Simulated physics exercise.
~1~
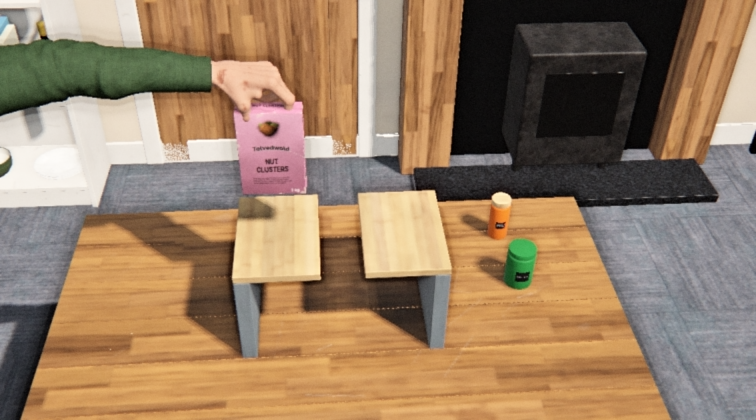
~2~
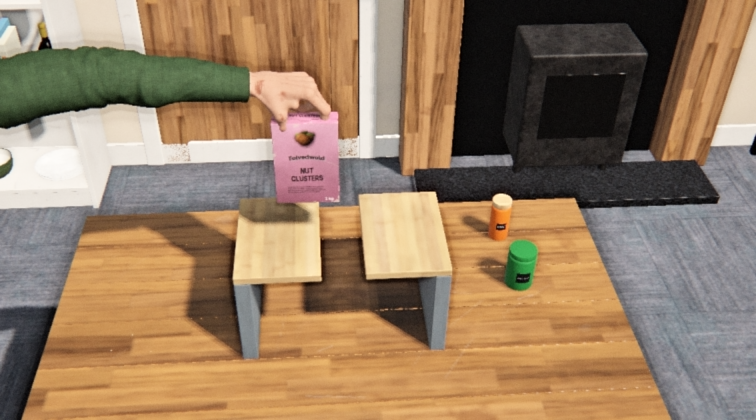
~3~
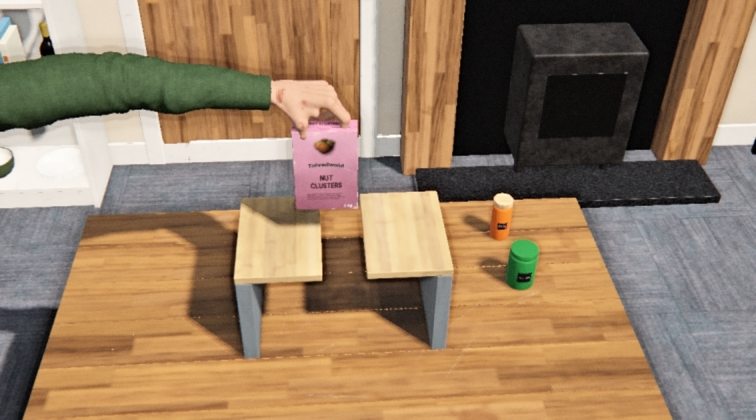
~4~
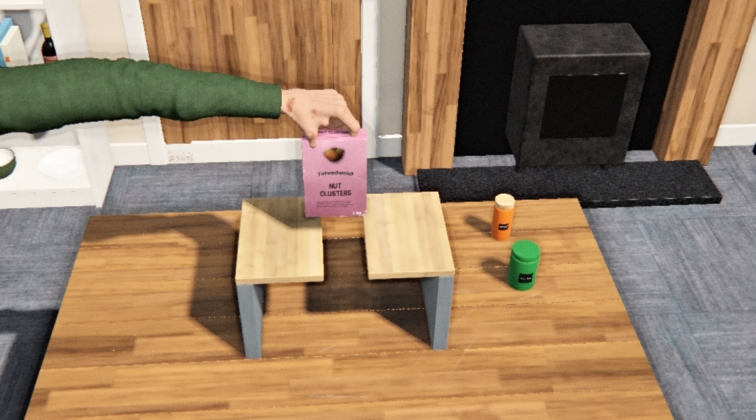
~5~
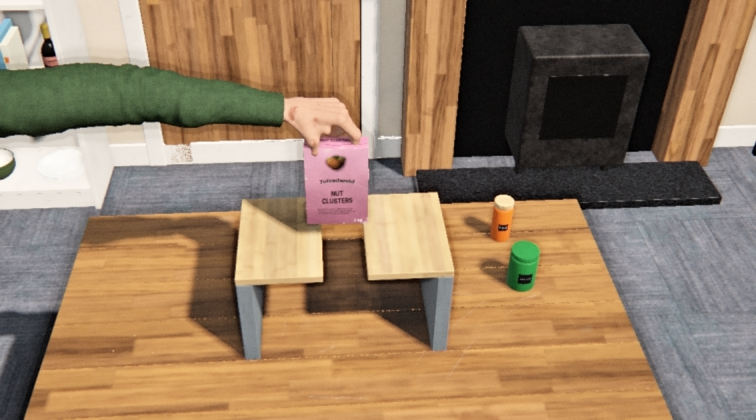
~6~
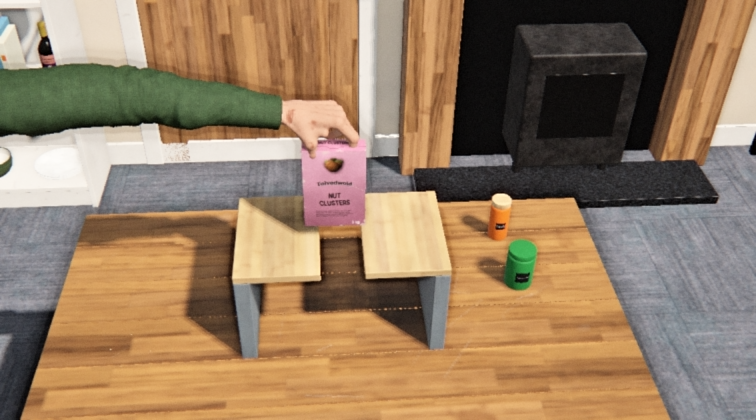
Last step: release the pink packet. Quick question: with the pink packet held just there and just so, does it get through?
No, it gets stuck.
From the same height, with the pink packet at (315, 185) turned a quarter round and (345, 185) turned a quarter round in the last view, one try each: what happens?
Is held back, then passes the gap.
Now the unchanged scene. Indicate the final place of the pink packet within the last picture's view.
Near (335, 196).
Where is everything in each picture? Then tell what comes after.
The first picture shows being brought over the gap; pink packet (272, 149); green jar (520, 264).
The second picture shows being brought over the gap; pink packet (307, 159); green jar (521, 265).
The third picture shows being brought over the gap; pink packet (326, 166); green jar (522, 265).
The fourth picture shows being brought over the gap; pink packet (335, 174); green jar (523, 265).
The fifth picture shows being brought over the gap; pink packet (337, 181); green jar (523, 266).
The sixth picture shows held still over the gap; pink packet (335, 184); green jar (520, 265).
Then, 0.20 s past the last view, pink packet displaced a little near (335, 196).
Then, 0.70 s past the last view, pink packet resting near (335, 196).
Finally, all 3 still in place. Final places as the last picture's camera would see them, pink packet near (335, 196). The packet is caught.
